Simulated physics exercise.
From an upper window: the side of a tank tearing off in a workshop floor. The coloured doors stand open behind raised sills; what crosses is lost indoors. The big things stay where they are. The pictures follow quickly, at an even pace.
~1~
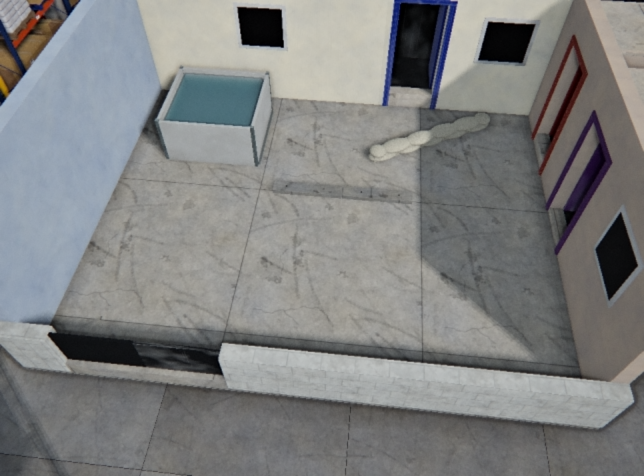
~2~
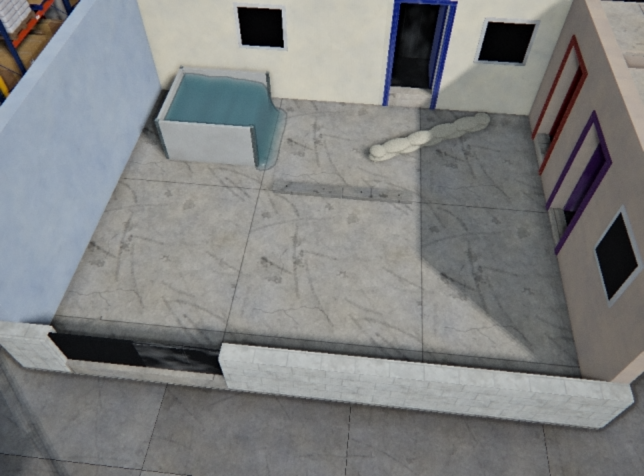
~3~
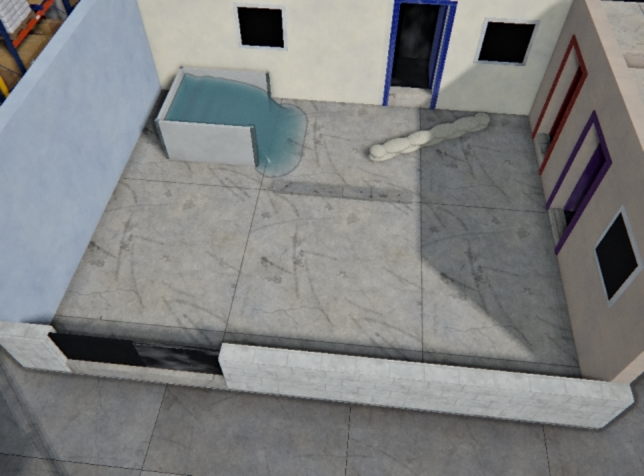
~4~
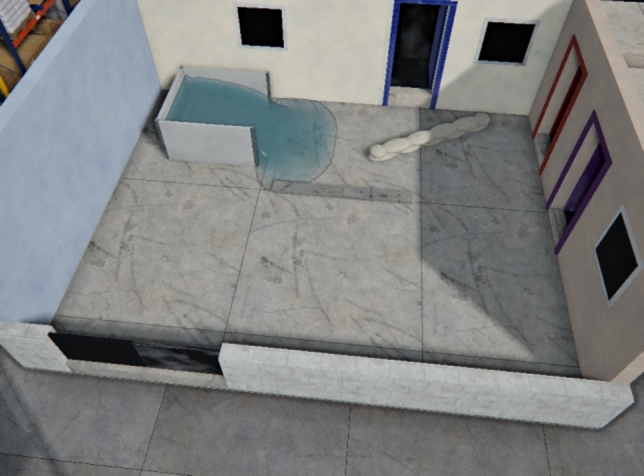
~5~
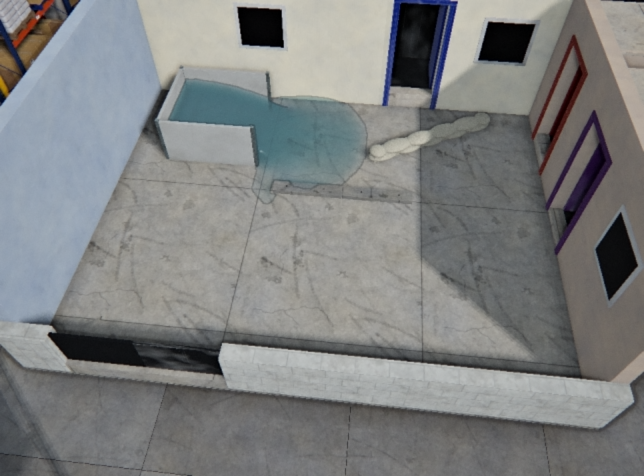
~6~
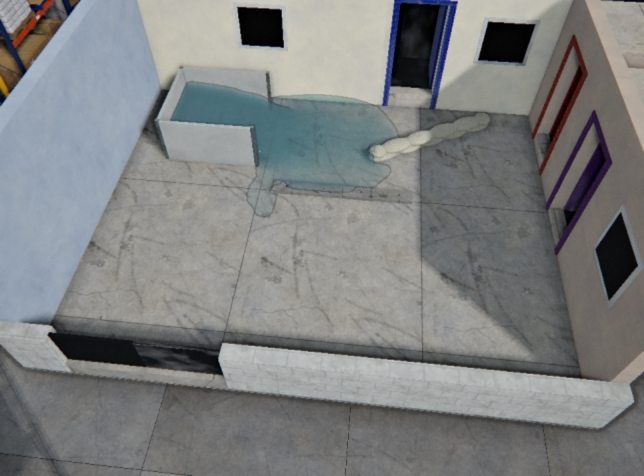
Water pours from the right side of a tank in the corner of a walled workshop floor, spreading rightward in a widening sheet past a low strip on the floor and reaching the near end of a pale, twisted roll.
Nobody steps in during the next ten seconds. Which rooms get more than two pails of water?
In the end: The red door stays under that; the purple door takes more than that; the blue door stays under that.
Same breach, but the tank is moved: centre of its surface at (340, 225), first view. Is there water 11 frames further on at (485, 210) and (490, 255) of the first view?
As listed: Under water, wet.
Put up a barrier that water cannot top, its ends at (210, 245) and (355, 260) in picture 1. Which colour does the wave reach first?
I say the blue-painted one.
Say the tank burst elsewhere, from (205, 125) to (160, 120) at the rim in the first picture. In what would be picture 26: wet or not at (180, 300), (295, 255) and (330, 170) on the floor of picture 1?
One after the other: Under water, flooded, no water.
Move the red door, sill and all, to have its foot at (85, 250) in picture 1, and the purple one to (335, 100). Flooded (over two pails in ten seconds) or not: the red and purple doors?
Then: Red keeps below it, purple lets more in.
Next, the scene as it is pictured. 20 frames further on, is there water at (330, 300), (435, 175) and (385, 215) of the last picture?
In that order: Free of water, covered, under water.
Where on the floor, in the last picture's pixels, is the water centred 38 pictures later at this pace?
At about (401, 201).
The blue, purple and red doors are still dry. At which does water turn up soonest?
It is the blue-painted one.
A moment on, water covers 25 % of the floor; the red door not reached, the purple door not reached, the blue door wet at the sill, nothing in.
Next, water covers 40 % of the floor; the red door wet at the sill, nothing in, the purple door under two buckets in, the blue door wet at the sill, nothing in.
Then, water covers 45 % of the floor; the red door under two buckets in, the purple door over two buckets in, the blue door wet at the sill, nothing in.
Later, water covers 60 % of the floor; the red door under two buckets in, the purple door over two buckets in, the blue door wet at the sill, nothing in.
In the end, water covers 95 % of the floor; the red door under two buckets in, the purple door over two buckets in, the blue door wet at the sill, nothing in.
